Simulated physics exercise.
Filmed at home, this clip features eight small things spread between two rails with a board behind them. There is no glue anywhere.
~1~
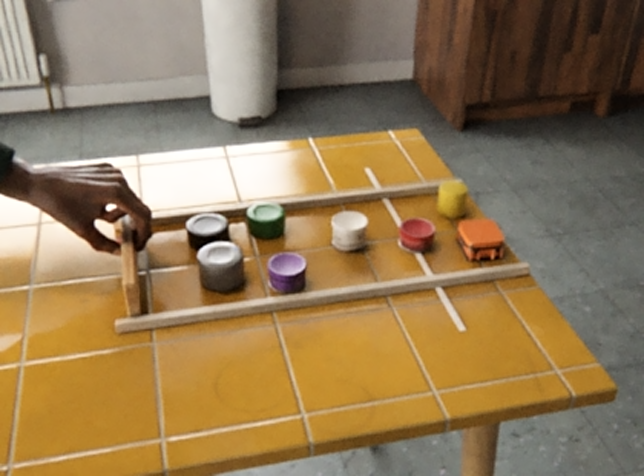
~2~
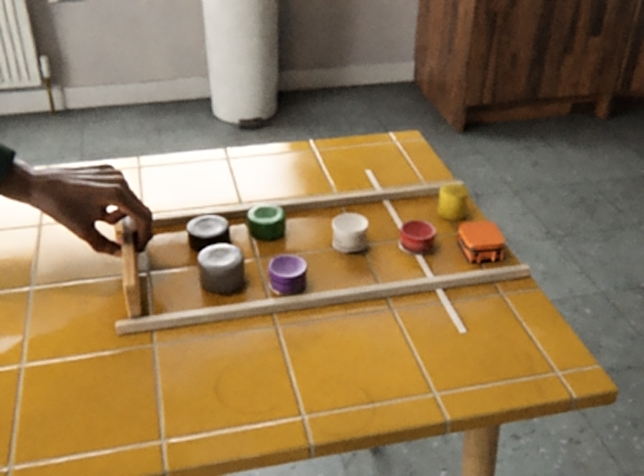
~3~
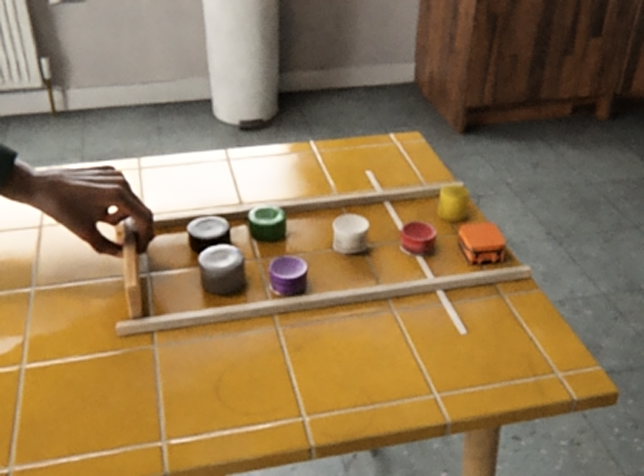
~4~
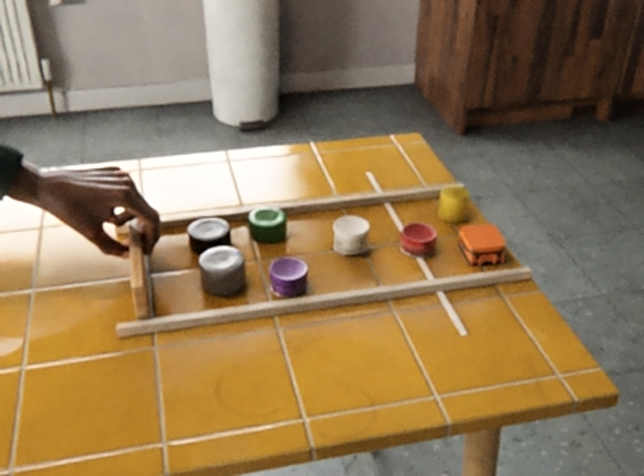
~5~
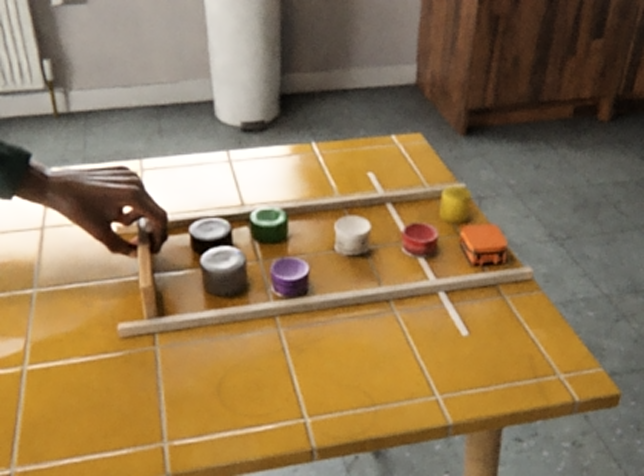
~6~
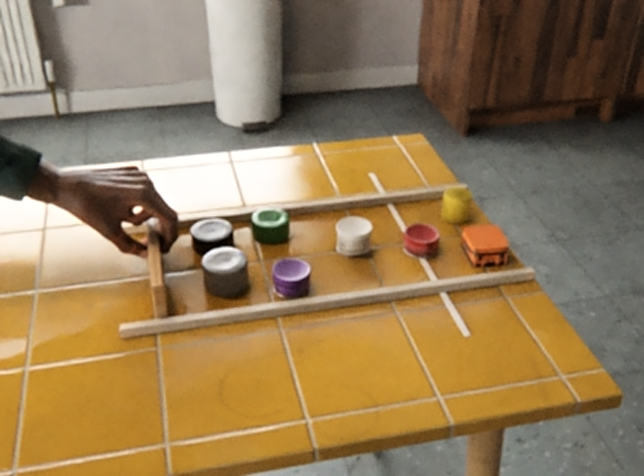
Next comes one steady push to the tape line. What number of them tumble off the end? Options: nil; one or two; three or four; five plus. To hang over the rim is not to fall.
Nil.
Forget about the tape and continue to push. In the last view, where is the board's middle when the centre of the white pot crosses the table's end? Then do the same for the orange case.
The middle is at (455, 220) when it's the white pot, and at (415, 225) when it's the orange case.
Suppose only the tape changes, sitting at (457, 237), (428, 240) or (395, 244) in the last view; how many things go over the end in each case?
In order: 4, 1 and 0.
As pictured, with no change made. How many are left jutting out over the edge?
Tally: 1.
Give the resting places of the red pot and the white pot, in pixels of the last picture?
The red pot stops around (476, 239); the white pot around (450, 222).
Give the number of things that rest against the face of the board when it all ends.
Contact count: 3.
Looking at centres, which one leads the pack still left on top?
The orange case.
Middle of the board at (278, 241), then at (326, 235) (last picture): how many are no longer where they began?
4 at one spot and 5 at the other.
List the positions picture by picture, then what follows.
The first frame shows orange case (480, 241); yellow lid (452, 200); red pot (417, 236); board (130, 253); tape (408, 237).
The second frame shows yellow lid (453, 202); grey lid (222, 269).
The third frame shows red pot (418, 239); board (131, 256).
The fourth frame shows orange case (482, 245); purple tin (289, 278).
The fifth frame shows yellow lid (455, 204); black lid (211, 237).
The sixth frame shows orange case (485, 246); yellow lid (457, 205); red pot (421, 241); board (156, 256); tape (412, 242).
Soon after, none off yet; orange case at rest near (485, 246); yellow lid at rest near (457, 205); red pot at rest near (421, 241).
At rest, the number that fall off is zero.
